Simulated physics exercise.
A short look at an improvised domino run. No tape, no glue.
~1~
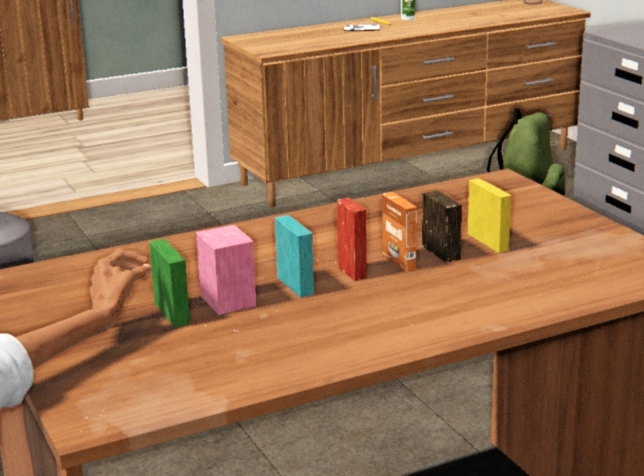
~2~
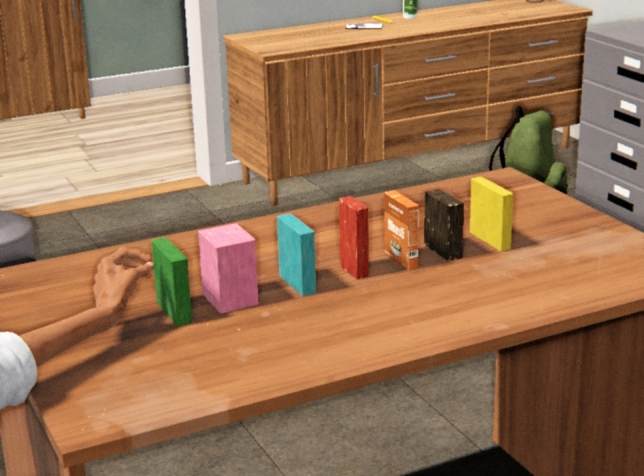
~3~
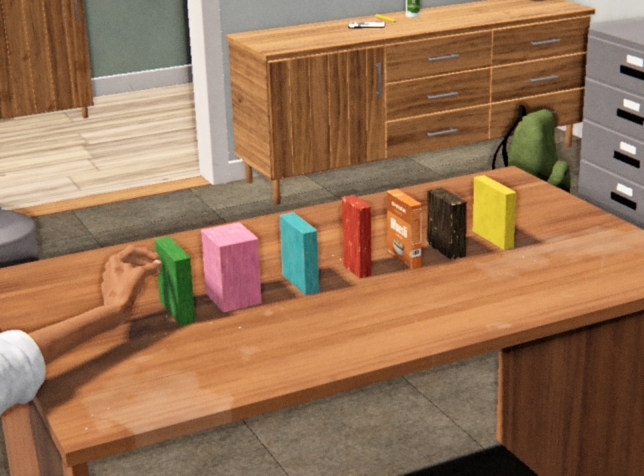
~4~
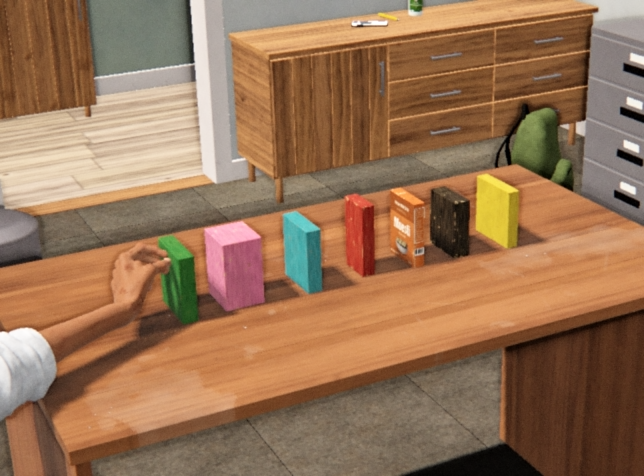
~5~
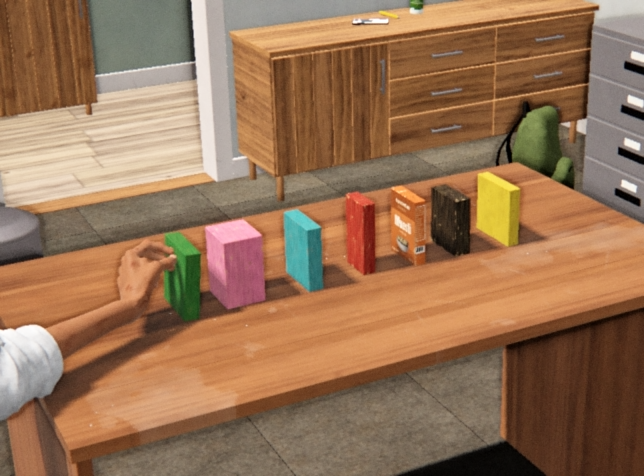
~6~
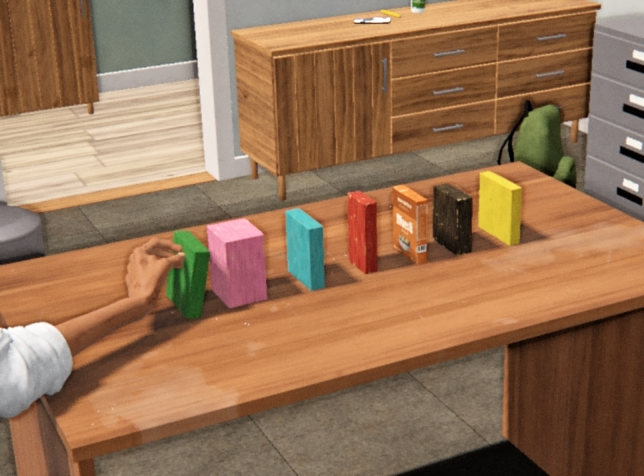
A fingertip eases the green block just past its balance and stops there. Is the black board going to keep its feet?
The black board stays upright.
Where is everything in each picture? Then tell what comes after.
In the first frame, black board (442, 226); turquoise block (294, 256).
In the second frame, orange packet (401, 231); pink block (229, 268).
In the third frame, turquoise block (299, 253); red block (357, 237).
In the fourth frame, orange packet (407, 228); pink block (235, 266).
In the fifth frame, green block 6° over; turquoise block (303, 250); red block (361, 233).
In the sixth frame, green block 12° over; black board (452, 219); orange packet (410, 225).
Then, 0.20 s past the last view, green block 27° over.
Then, 0.30 s past the last view, black board resting near (452, 219).
Finally, all 5 still in place. Final places as the last picture's camera would see them, black board near (452, 219).
